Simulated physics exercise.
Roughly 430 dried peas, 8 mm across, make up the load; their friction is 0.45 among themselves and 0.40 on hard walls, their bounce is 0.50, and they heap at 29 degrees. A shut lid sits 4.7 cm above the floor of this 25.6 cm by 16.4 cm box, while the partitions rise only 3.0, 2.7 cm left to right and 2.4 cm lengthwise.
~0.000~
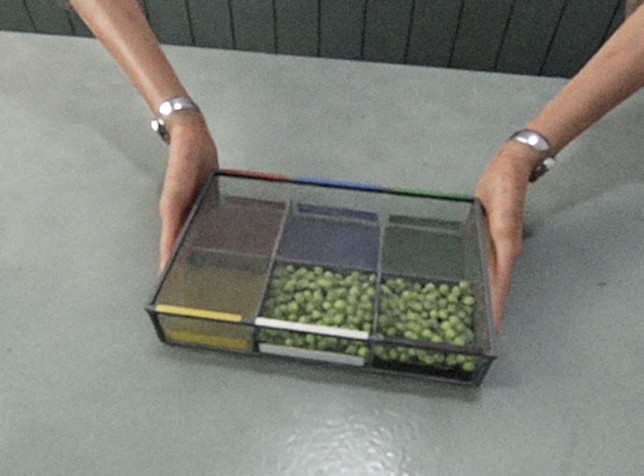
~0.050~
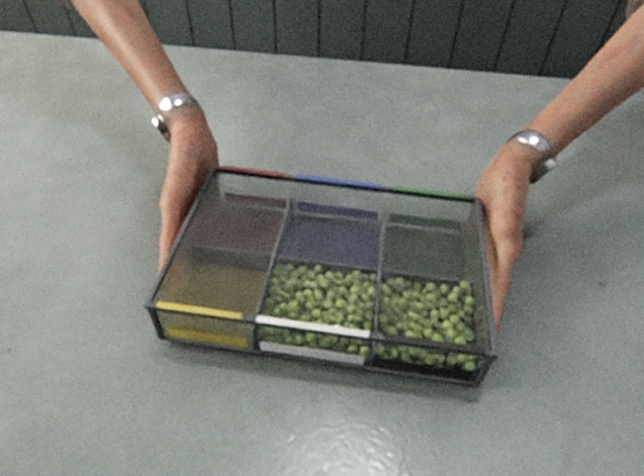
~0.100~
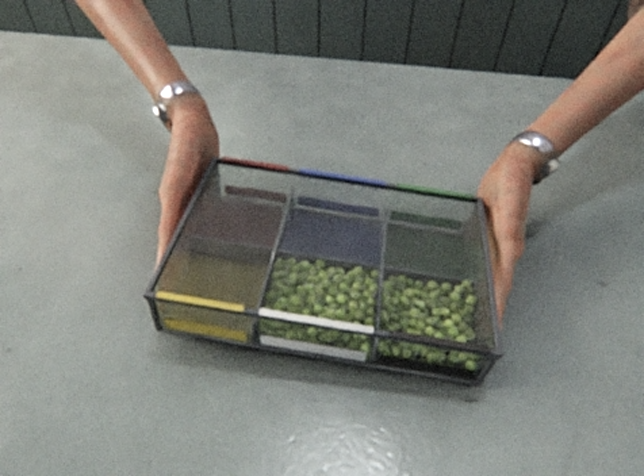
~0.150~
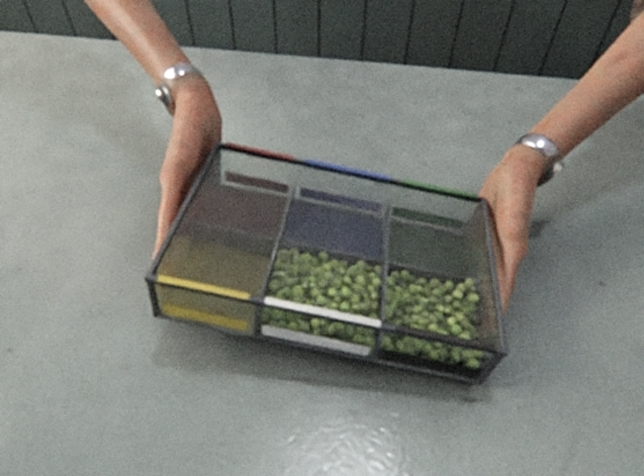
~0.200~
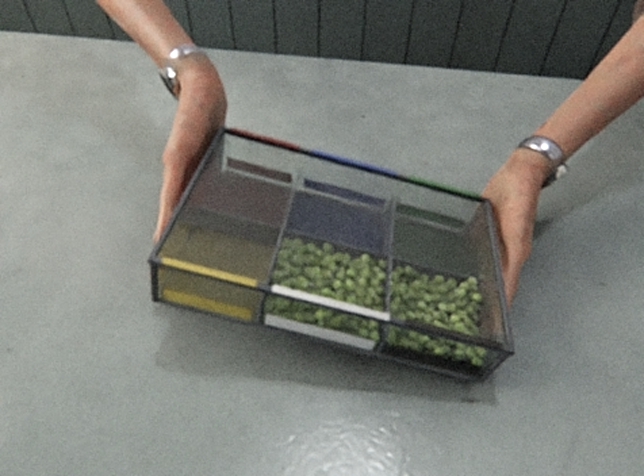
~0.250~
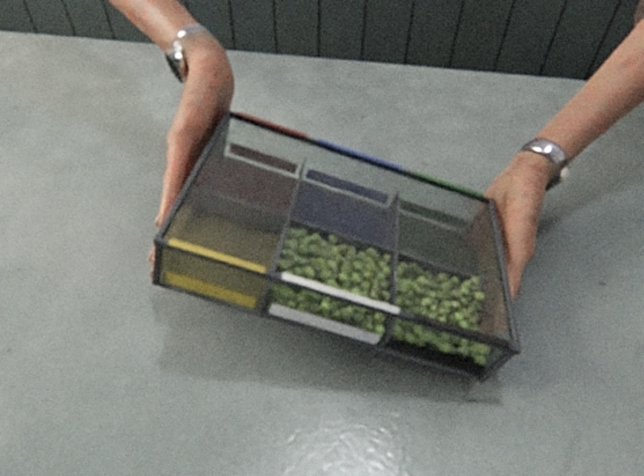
In this clip, two hands hold a clear, six-compartment box with green peas in the front middle and front right sections, then raise its left side, tilting it moderately down to the right above a gray surface.
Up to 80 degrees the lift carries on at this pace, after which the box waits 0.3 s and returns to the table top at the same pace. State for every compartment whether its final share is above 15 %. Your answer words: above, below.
Red compartment - below; blue compartment - below; green compartment - above; yellow compartment - below; white compartment - above; black compartment - above.
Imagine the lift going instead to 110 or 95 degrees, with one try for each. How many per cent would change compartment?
I'd expect close to 60 and then close to 55 per cent.
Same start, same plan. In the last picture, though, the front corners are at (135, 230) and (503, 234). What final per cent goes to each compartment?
It comes out as red at 15 percent, blue at 45 percent, green at 15 percent, yellow at 0 percent, white at 15 percent and black at 10 percent.
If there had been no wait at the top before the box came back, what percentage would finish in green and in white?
That would leave green with 20 percent and white with 25 percent.
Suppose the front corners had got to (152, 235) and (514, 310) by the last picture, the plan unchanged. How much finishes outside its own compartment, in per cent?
In that case about 65 percent.
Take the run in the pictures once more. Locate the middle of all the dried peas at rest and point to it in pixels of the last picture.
Close to pixel (438, 312).
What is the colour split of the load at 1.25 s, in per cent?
You'd find red at 0, blue at 0, green at 15, yellow at 0, white at 30 and black at 55 per cent.
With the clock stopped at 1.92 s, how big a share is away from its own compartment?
Roughly 40 %.
After 1.25 s, tilt 80 degrees; green 15 %, white 30 %, black 55 %.
After 1.92 s, tilt 41 degrees; green 20 %, white 20 %, black 60 %.
Then, at 2.63 s, tilt 0 degrees; green 25 %, white 20 %, black 60 %.
At rest (3.4 s), red 0 %, blue 0 %, green 20 %, yellow 0 %, white 20 %, black 60 %.
